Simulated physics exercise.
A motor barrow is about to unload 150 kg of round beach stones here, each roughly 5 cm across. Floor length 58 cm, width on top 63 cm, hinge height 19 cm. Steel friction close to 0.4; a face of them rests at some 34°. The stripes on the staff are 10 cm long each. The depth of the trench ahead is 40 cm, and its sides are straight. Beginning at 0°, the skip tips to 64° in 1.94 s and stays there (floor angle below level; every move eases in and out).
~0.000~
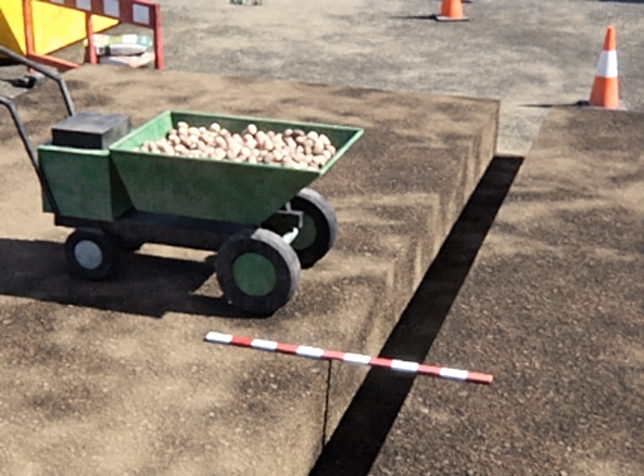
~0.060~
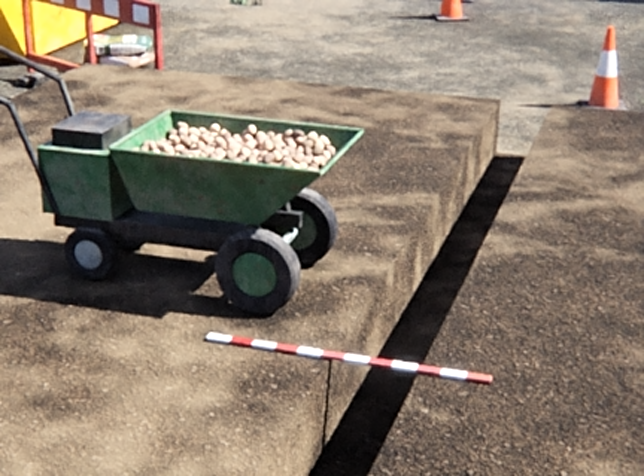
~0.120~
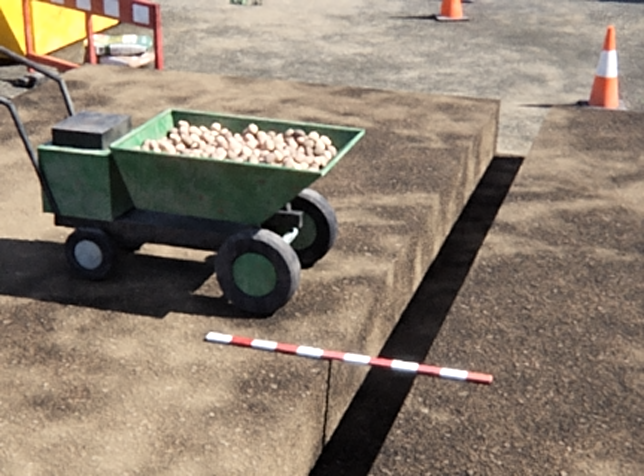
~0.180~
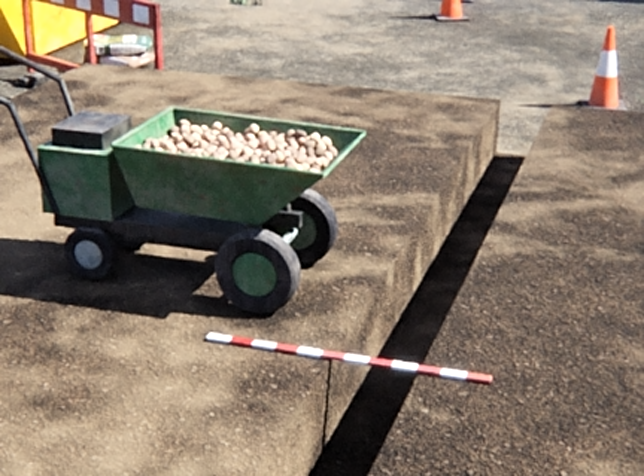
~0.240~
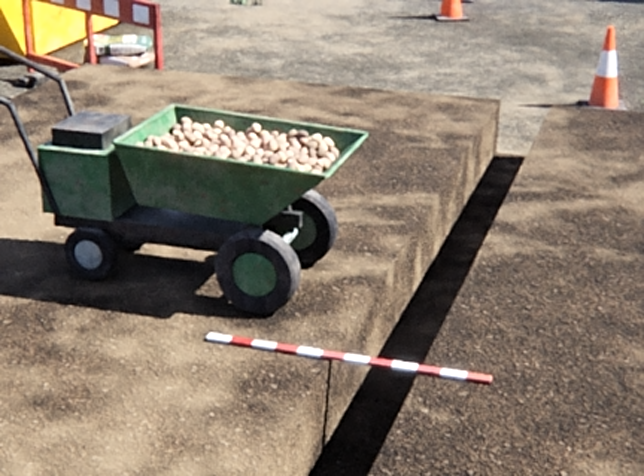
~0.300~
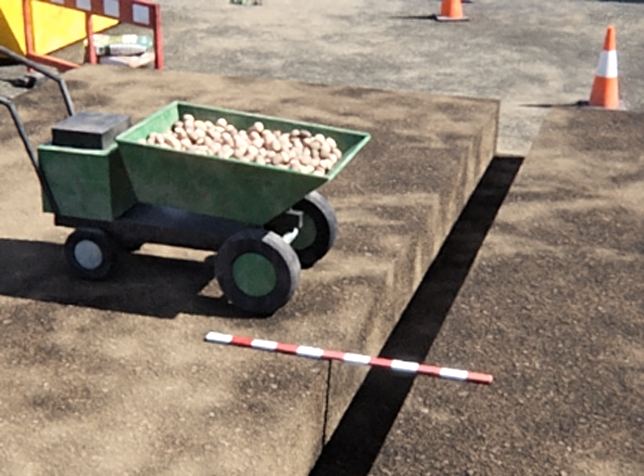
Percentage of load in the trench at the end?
76 per cent.
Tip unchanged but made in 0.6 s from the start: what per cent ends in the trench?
About 55 percent, I'd say.
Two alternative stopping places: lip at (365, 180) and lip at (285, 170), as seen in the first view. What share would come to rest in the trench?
Around 30% for the first place and 100% for the second.
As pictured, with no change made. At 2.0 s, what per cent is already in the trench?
Approx. 45 % of the load.
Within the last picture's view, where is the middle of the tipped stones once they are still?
The middle should be near (425, 364).
After 1.5 s the floor is at 54°; 97 % in the skip, 3 % in the trench; the foremost stones are at (427, 272).
After 2.0 s the floor is at 64°; 35 % in the skip, 46 % in the trench, 19 % past the trench; the foremost stones are at (548, 313).
After 2.4 s the floor is at 64°; 12 % in the skip, 64 % in the trench, 25 % past the trench; the foremost stones are at (609, 305).
After 4.3 s the floor is at 64°; 0 % in the skip, 76 % in the trench, 24 % past the trench; the foremost stones are at (626, 307).
